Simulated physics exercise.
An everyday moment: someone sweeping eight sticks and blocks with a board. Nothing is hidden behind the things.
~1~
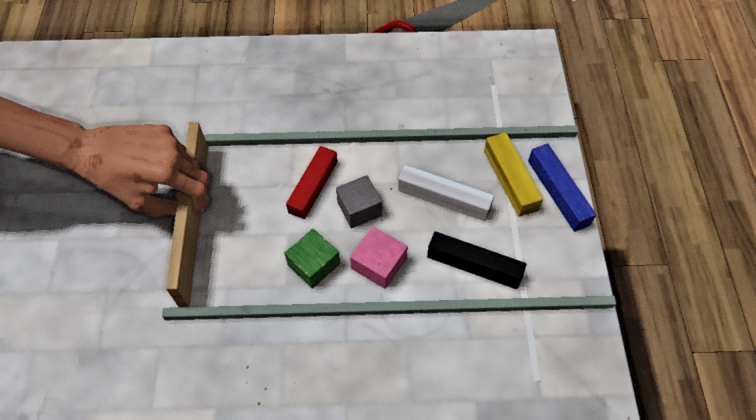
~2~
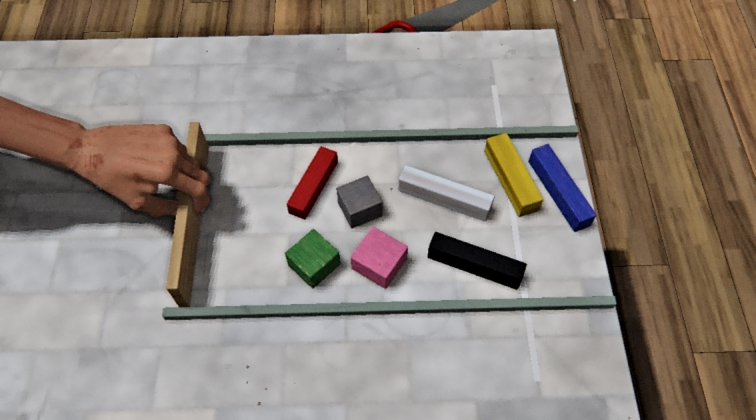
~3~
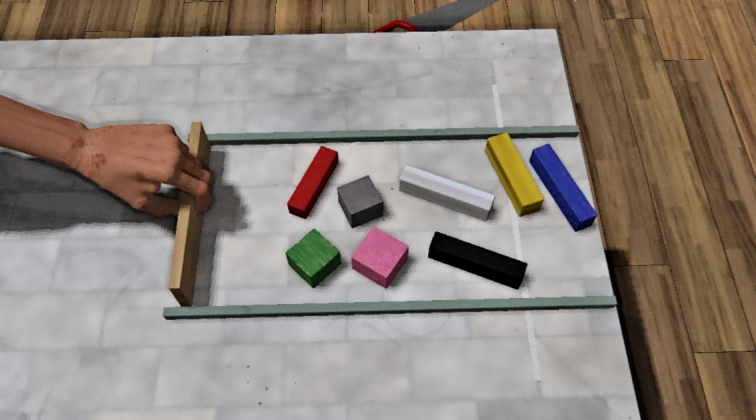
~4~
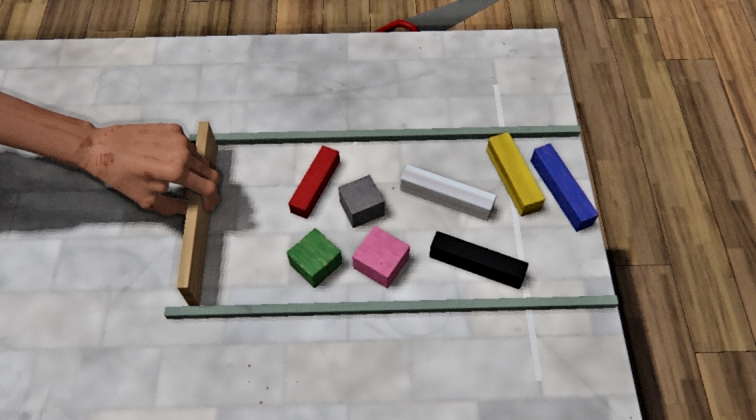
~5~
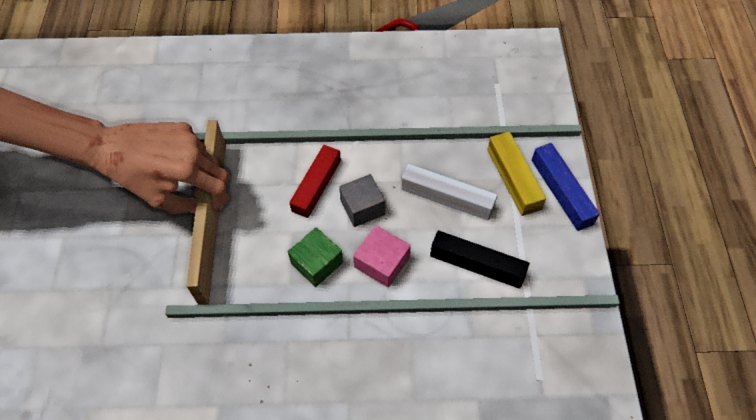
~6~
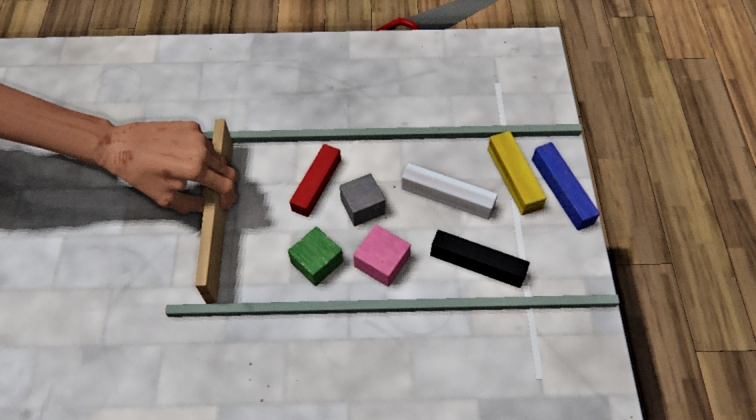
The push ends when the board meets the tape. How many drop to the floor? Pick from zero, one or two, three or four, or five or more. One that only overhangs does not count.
The number that fall off is one or two.
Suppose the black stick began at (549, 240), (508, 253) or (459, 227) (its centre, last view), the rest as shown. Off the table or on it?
In turn it remains up; survives; holds on.
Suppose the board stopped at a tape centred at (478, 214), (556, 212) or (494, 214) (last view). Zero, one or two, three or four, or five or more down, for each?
One after another: Not one; three to four; not one.
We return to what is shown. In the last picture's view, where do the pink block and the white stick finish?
First (582, 263), then (568, 174).
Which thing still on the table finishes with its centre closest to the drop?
That is the black stick.
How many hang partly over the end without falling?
Overhanging: 3.
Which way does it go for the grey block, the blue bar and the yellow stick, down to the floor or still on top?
The grey block does not fall, the blue bar comes down, the yellow stick remains up.
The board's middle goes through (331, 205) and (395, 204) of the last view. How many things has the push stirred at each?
At the one place 4, at the other 6.
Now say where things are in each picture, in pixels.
The first picture shows blue bar (561, 187); yellow stick (512, 174); black stick (476, 260); board (189, 211); tape (513, 215).
The second picture shows yellow stick (513, 174); red stick (313, 182).
The third picture shows black stick (477, 260); grey block (360, 202).
The fourth picture shows blue bar (563, 187); white stick (447, 193).
The fifth picture shows yellow stick (516, 173); pink block (382, 256).
The sixth picture shows blue bar (564, 186); yellow stick (516, 172); black stick (479, 259); board (216, 208); tape (516, 213).
Soon after, none off yet; blue bar at rest near (564, 186); yellow stick at rest near (516, 172); black stick at rest near (479, 259).
Then, none off yet; blue bar at rest near (564, 186); yellow stick at rest near (518, 172); black stick moved about its own width near (538, 253).
By the end, the number that fall off is one or two; fallen, blue bar.
